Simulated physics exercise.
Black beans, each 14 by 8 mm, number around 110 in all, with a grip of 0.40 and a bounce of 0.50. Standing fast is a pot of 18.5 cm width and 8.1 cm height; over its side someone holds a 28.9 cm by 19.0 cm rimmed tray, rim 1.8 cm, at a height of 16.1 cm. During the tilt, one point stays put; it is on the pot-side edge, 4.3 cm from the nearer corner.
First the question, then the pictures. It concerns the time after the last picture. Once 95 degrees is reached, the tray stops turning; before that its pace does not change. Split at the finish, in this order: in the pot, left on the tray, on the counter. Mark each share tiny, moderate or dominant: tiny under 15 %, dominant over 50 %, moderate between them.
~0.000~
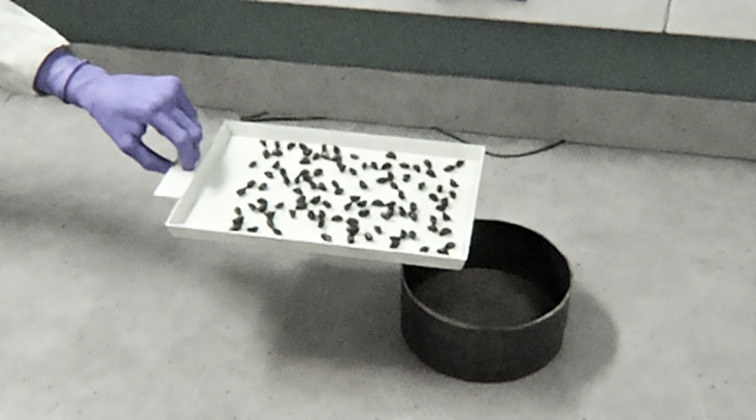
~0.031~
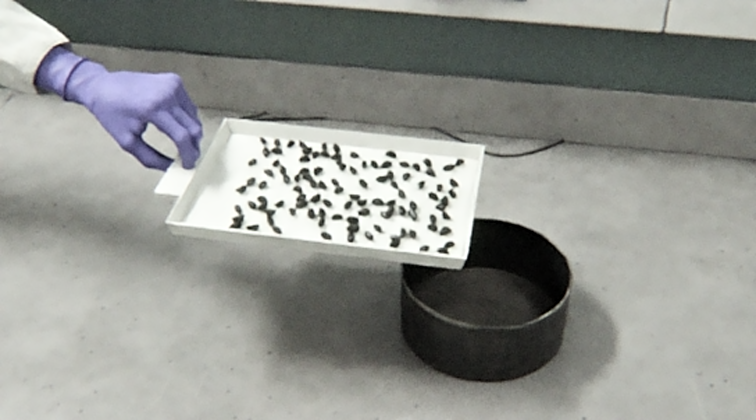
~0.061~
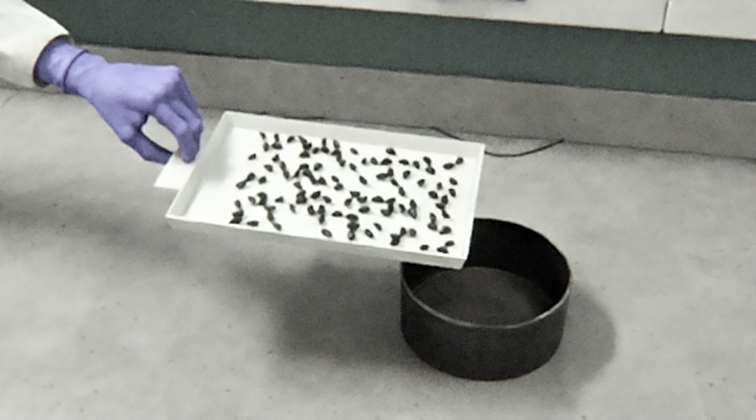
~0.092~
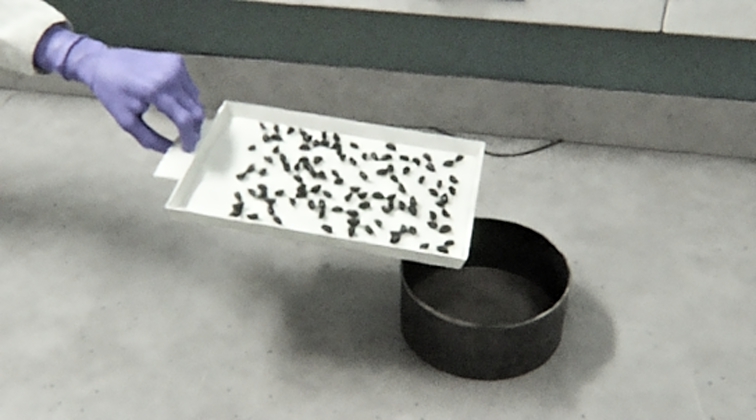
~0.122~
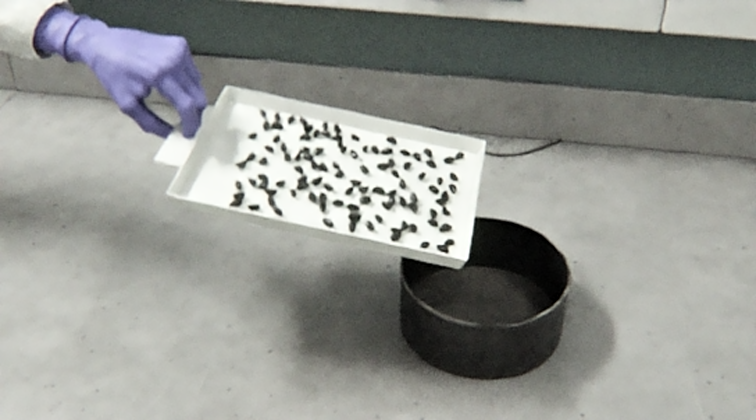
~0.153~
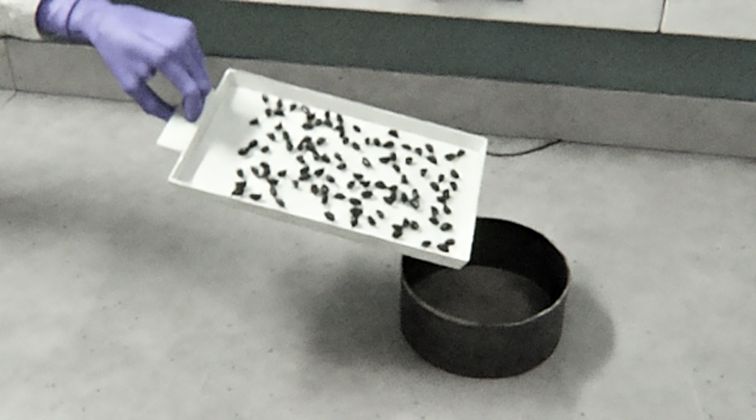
Pot: Moderate, left on the tray: Tiny, counter: Dominant.
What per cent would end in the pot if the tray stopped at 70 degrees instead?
I'd put it at close to 30 per cent.
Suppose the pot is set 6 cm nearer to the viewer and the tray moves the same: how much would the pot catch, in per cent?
It would come to roughly 90 percent.
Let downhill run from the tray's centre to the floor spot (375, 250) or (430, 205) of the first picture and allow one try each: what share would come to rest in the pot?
The share comes to about 0 in a hundred, then about 80 in a hundred.
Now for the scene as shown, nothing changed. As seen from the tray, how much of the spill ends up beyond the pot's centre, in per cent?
Estimate: Roughly 80 per cent of the pieces.
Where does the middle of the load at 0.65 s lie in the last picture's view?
Approx. (494, 241).
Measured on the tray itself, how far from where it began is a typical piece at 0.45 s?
6 cm.
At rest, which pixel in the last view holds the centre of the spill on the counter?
Somewhere around (552, 413), I'd say.
After 0.45 s, tilt 53 degrees; the tray holds 100 %, the pot 0 %.
After 0.65 s, tilt 80 degrees; the tray holds 65 %, the pot 0 %.
Then, at 0.97 s, tilt 95 degrees; the tray holds 0 %, the pot 40 %.
In the end, at 2.2 s, pot 40 %, tray 0 %, counter 60 %.
